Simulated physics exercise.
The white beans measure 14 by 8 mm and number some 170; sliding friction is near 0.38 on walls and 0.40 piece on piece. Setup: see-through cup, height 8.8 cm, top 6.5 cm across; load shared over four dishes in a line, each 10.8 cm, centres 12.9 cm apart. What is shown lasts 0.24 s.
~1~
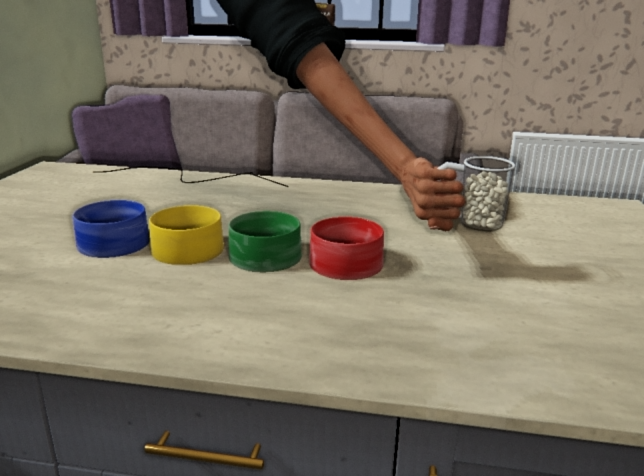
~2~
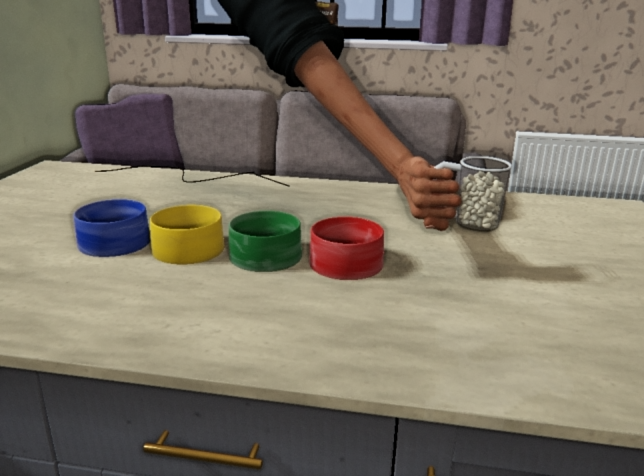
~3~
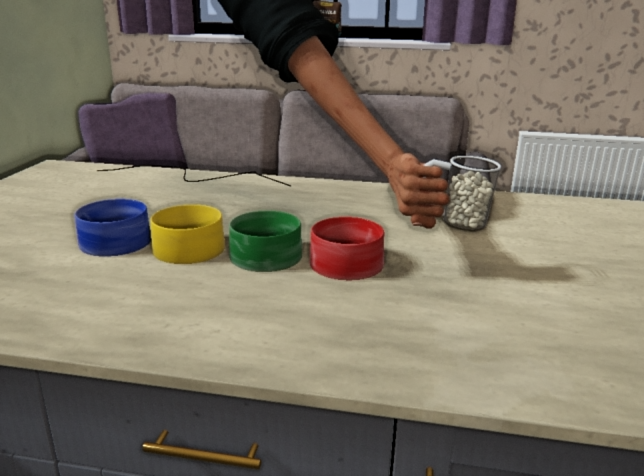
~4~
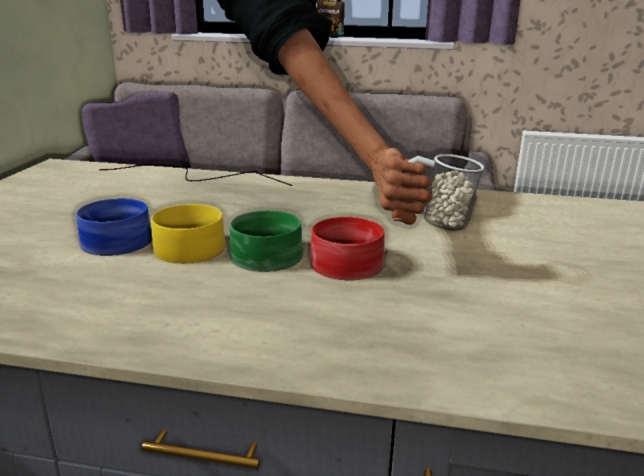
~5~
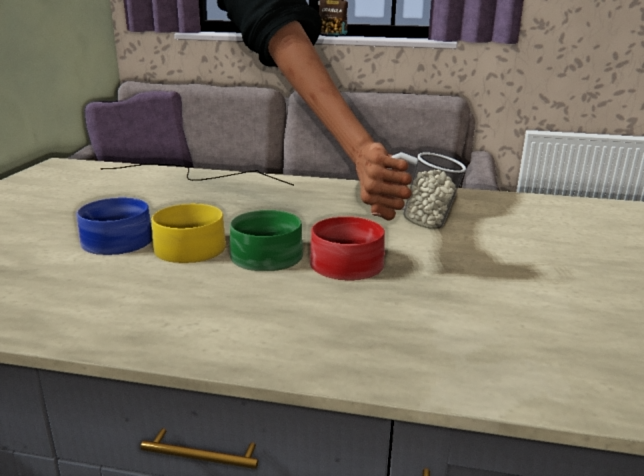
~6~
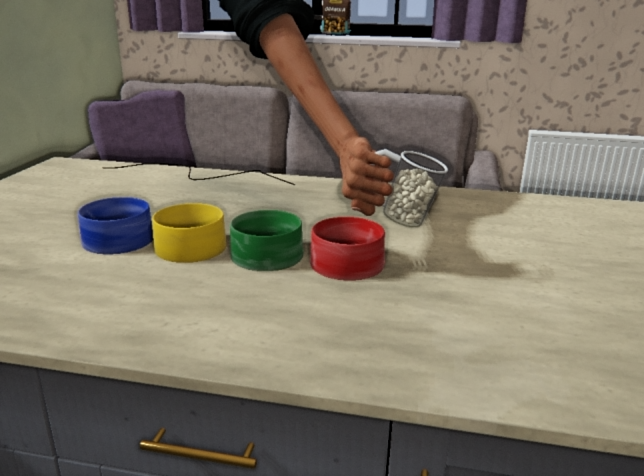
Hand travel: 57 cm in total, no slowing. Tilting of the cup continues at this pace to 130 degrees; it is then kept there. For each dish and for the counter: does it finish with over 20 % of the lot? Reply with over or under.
Red under, blue over, green under, yellow under, counter over.
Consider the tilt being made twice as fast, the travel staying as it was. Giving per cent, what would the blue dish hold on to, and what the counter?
The blue dish 0, the counter 20.
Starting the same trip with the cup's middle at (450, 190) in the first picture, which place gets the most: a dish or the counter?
Largest amount ends at blue.
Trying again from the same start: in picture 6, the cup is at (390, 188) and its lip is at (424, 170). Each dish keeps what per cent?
Per cent kept: Red 0, blue 40, green 0, yellow 10.
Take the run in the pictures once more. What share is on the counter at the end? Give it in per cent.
Close to 55 per cent, give or take.
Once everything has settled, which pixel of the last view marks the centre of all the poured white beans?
Approximately (149, 238) in the last view.
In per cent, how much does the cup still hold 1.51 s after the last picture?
About 0 percent of the load.
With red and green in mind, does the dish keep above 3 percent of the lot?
Well, red gets a cross and green gets a cross.
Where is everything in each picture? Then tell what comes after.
The first frame shows cup at (485, 194), tilt 0 degrees, lip at (514, 165), moved 0.0 cm; middle of the pieces at (487, 203); red dish at (347, 230); green dish at (265, 224); yellow dish at (186, 218); blue dish at (110, 212).
The second frame shows cup at (482, 194), tilt 1 degrees, lip at (511, 166), moved 0.6 cm; middle of the pieces at (483, 203).
The third frame shows cup at (470, 194), tilt 4 degrees, lip at (500, 167), moved 2.2 cm; middle of the pieces at (471, 202).
The fourth frame shows cup at (452, 193), tilt 8 degrees, lip at (483, 168), moved 4.8 cm; middle of the pieces at (452, 202).
The fifth frame shows cup at (432, 191), tilt 12 degrees, lip at (465, 169), moved 7.5 cm; middle of the pieces at (432, 200).
The sixth frame shows cup at (413, 190), tilt 16 degrees, lip at (447, 170), moved 10.3 cm; middle of the pieces at (412, 199); red dish at (348, 230); green dish at (266, 223); yellow dish at (188, 216); blue dish at (114, 209).
Then, 0.61 s after the last picture, tilt 70 degrees; cup holds 100 %.
Then, 1.02 s after the last picture, tilt 106 degrees; cup holds 95 %.
Then, 1.51 s after the last picture, tilt 130 degrees; cup holds 0 %, blue 35 %, yellow 10 %.
In the end, red 0 %, blue 35 %, green 0 %, yellow 10 %, counter 55 %.
